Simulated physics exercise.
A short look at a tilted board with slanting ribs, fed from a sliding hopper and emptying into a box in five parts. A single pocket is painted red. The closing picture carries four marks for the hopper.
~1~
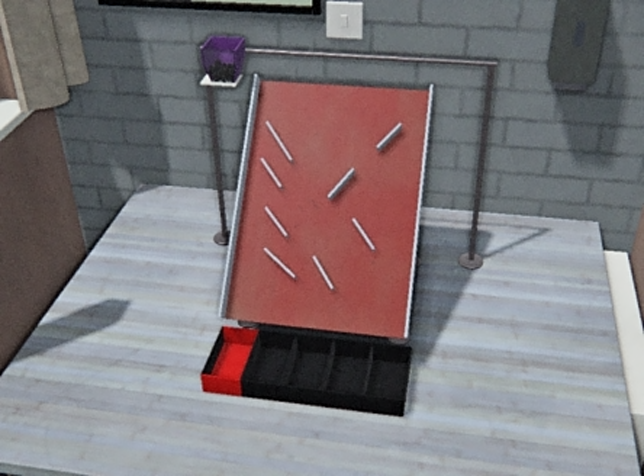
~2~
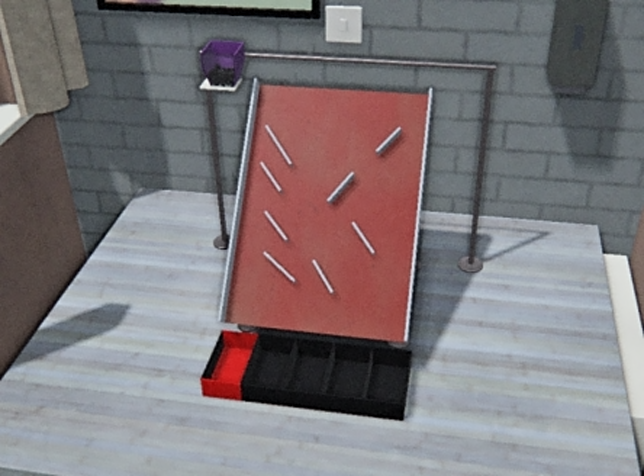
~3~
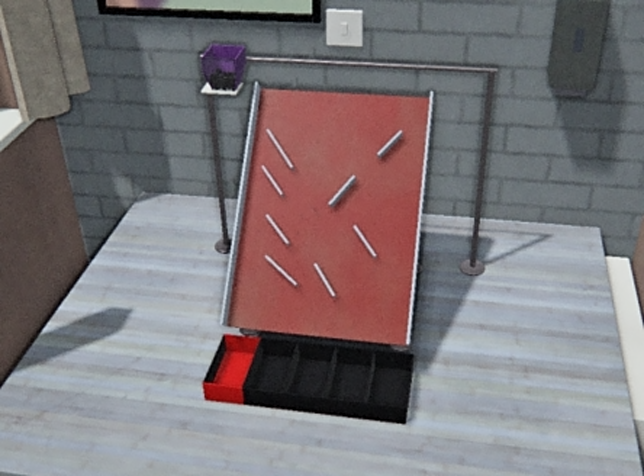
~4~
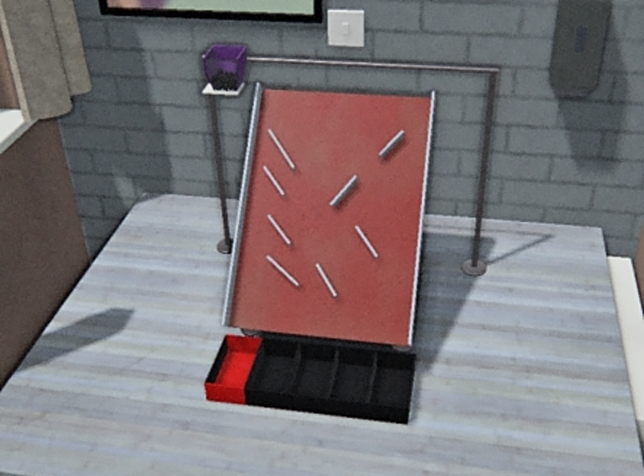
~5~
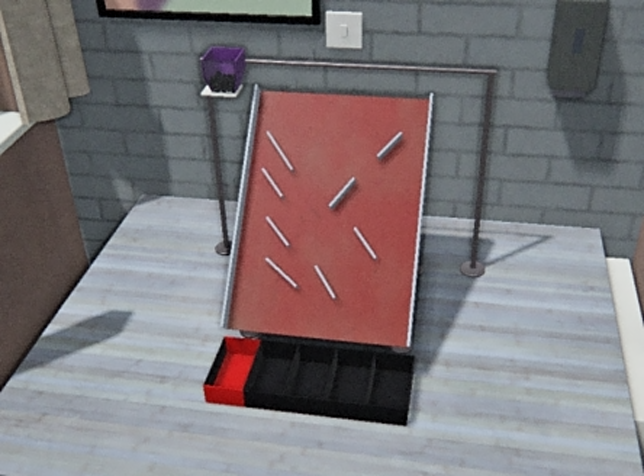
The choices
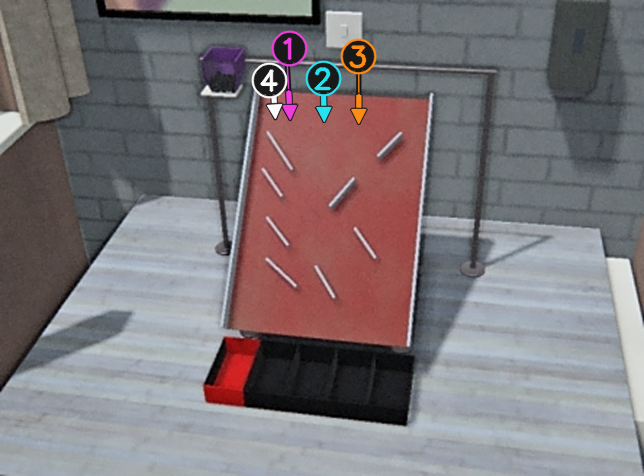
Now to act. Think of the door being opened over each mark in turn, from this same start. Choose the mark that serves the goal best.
Mark 4 does it best.
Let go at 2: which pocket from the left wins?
The third from the left.
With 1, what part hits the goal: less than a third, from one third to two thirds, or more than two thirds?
It is less than a third.
On the marked copy, mark 1 meets the board at (289, 114); mark 2 meets the board at (324, 116); mark 3 meets the board at (358, 118); mark 4 meets the board at (275, 113).
With 1, just a few in the red pocket, almost all in other pockets, just a few outside the box.
With 2, not one piece in the red pocket, almost all in other pockets, about a tenth held on the board.
With 3, not one piece in the red pocket, almost all in other pockets, about a tenth held on the board.
With 4, roughly a third in the red pocket, roughly half in other pockets, about a tenth outside the box.
